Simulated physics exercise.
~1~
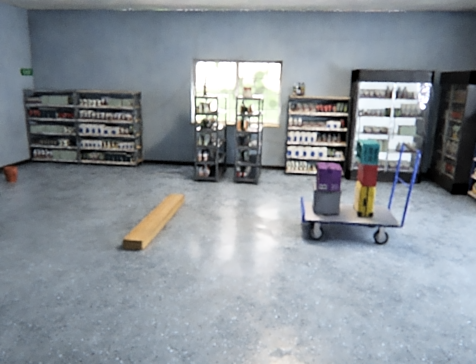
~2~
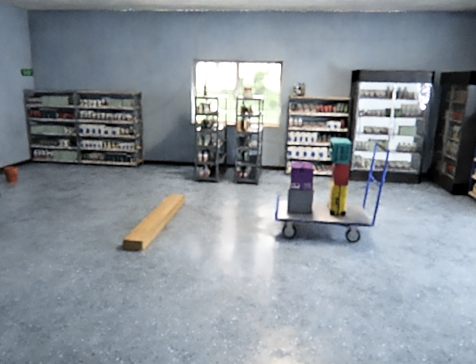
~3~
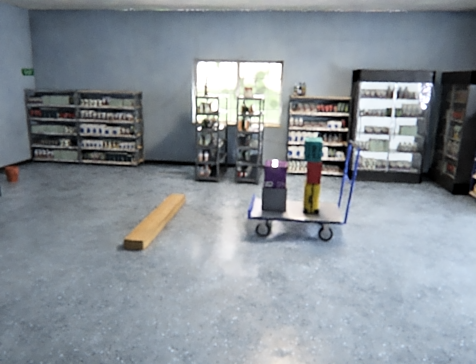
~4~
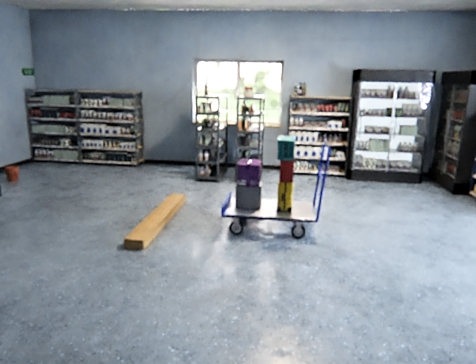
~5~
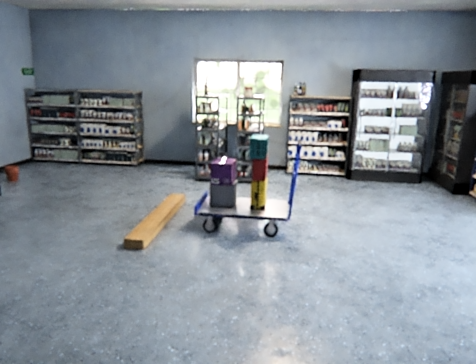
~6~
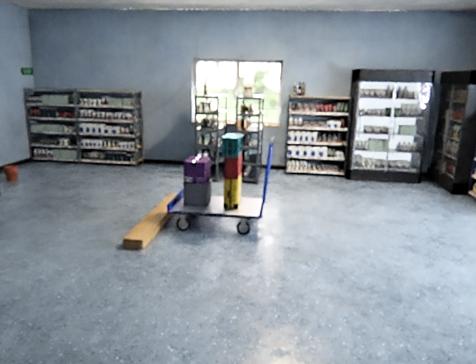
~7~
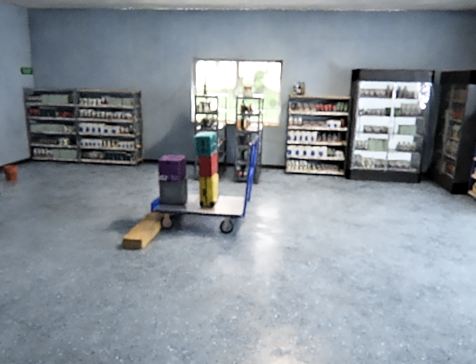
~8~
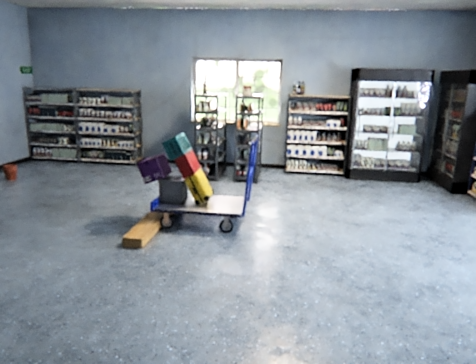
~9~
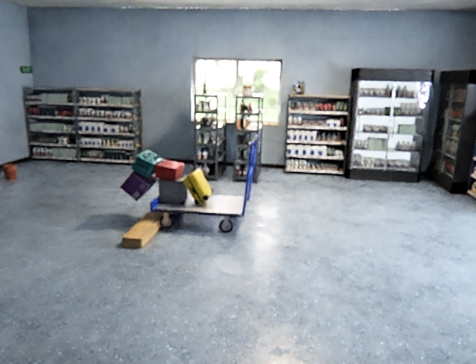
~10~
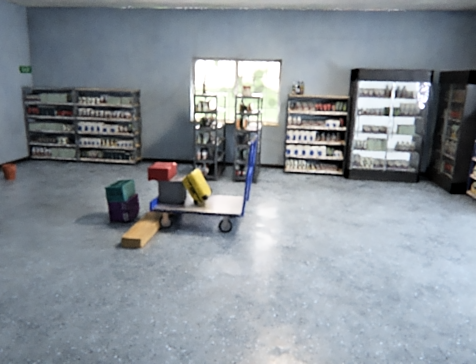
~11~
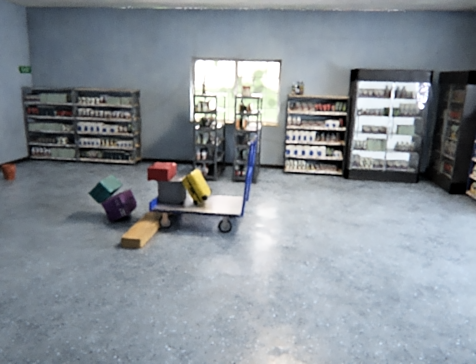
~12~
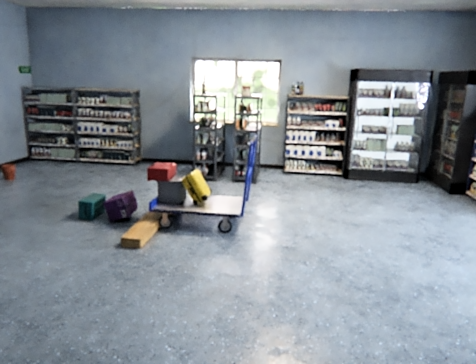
Shop floor with stocked shelves, a loaded flat cart rolling left into a kerb, stacks toppling, teal and purple boxes landing on the floor.
